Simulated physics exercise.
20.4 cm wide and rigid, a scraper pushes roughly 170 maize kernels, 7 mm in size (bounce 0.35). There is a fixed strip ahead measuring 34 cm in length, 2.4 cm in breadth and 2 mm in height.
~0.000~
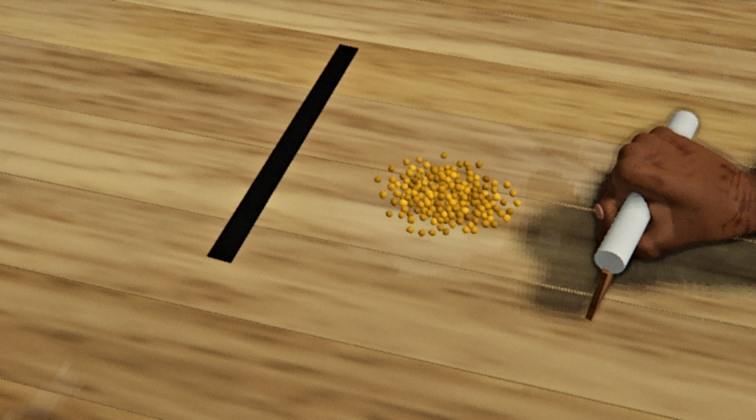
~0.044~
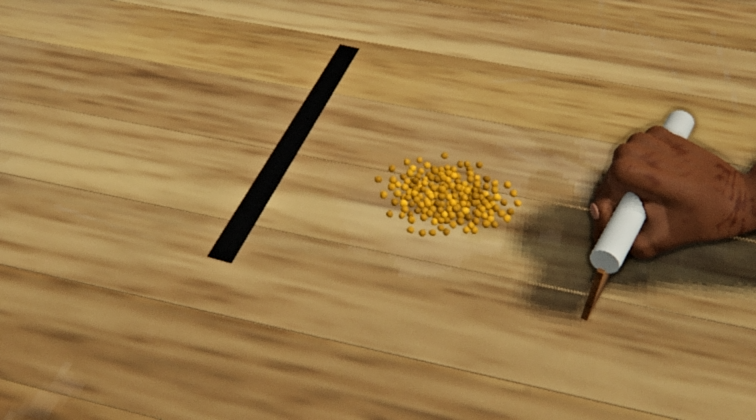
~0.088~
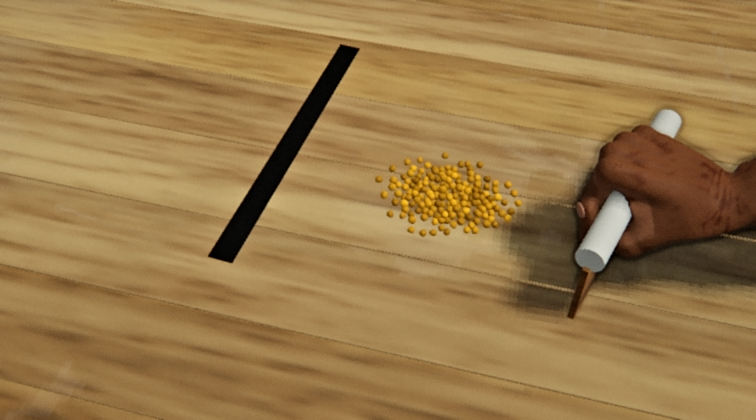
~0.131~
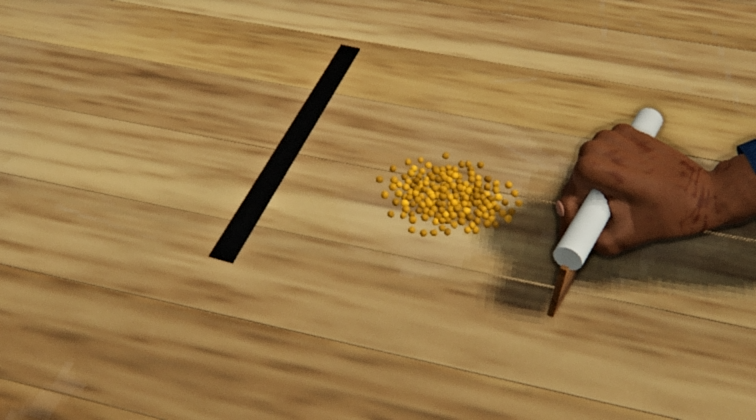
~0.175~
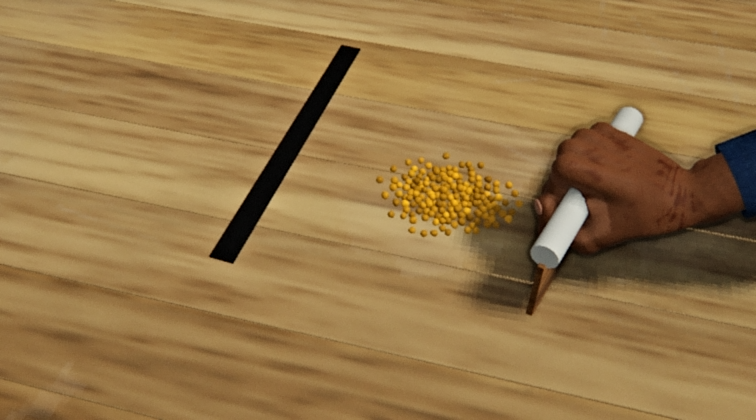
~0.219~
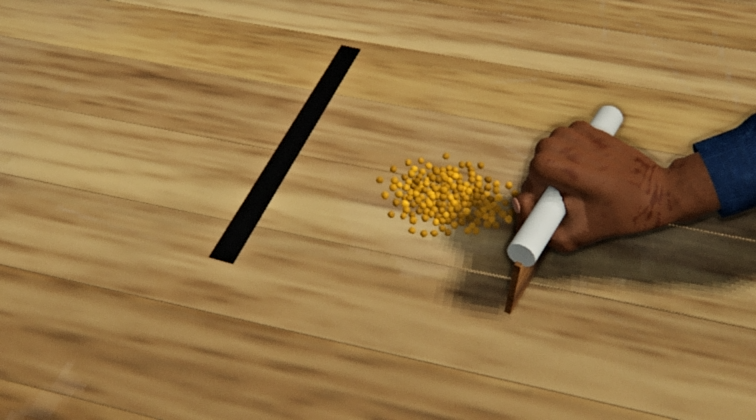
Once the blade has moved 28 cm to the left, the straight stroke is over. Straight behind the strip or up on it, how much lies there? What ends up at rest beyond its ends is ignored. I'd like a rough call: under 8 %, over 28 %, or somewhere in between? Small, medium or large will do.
I would say small, under 8 %.
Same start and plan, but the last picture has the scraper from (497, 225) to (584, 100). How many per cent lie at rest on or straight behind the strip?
I'd say it's beyond 15.
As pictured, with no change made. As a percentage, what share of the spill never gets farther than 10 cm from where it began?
Roughly 30 %.
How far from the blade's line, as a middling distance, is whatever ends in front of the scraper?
Roughly 3 centimetres.
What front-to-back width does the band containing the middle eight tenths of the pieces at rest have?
I'd guess some 12 centimetres.
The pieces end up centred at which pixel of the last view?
Check roughly (334, 167) and you'll find the middle.
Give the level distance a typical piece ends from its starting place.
12 cm.
After 0.49 s, scraper 18 cm from its start, spill 10 cm wide; elsewhere 100 %.
After 0.76 s, scraper 28 cm from its start, spill 14 cm wide; elsewhere 100 %.
After 0.99 s, scraper 29 cm from its start, spill 14 cm wide; elsewhere 100 %.
At rest (1.2 s), on or straight behind the strip 0 %, elsewhere 100 %.
